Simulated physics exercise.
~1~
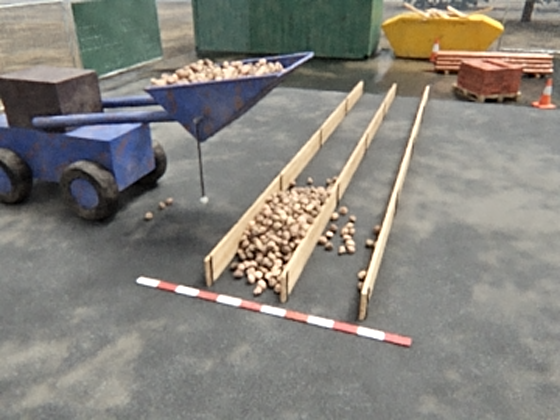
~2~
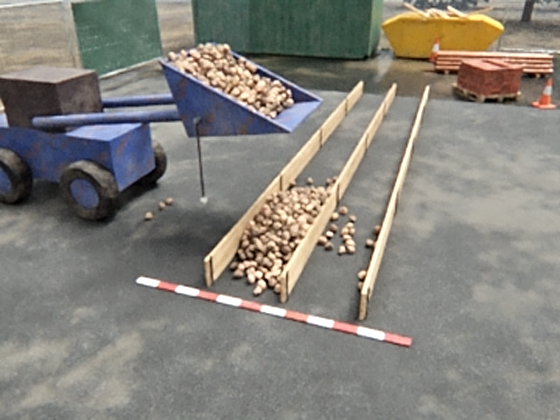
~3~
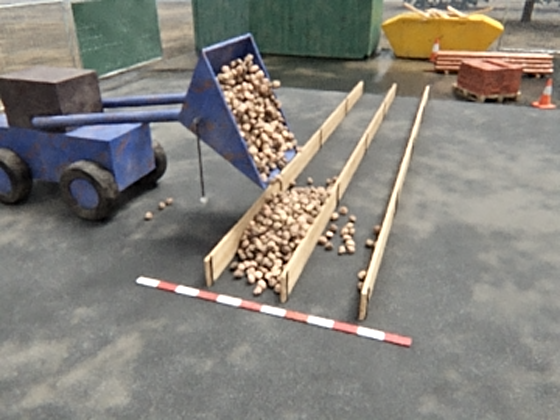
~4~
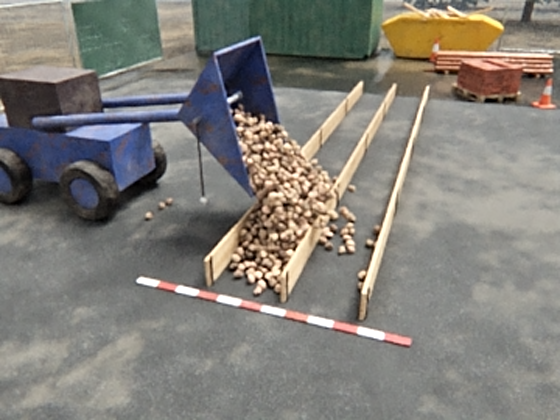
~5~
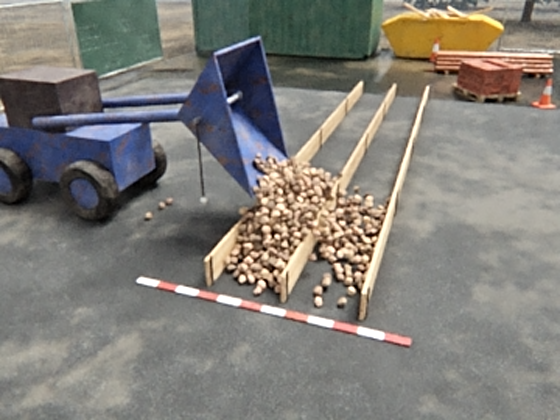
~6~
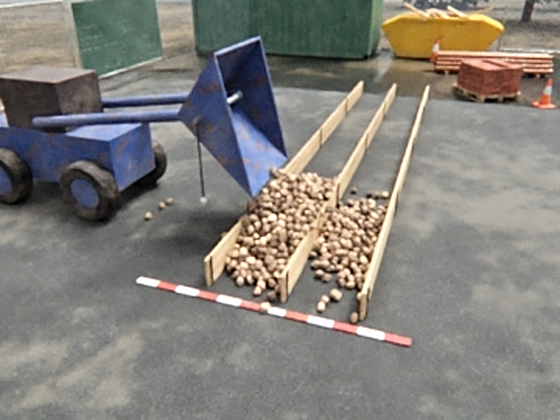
In this clip, a blue loader tips its raised bucket of brownish stones onto a pile between wooden boards on grey ground, and the stones pour down and spill over the middle board, leaving the bucket tilted and empty and both bays holding heaps.
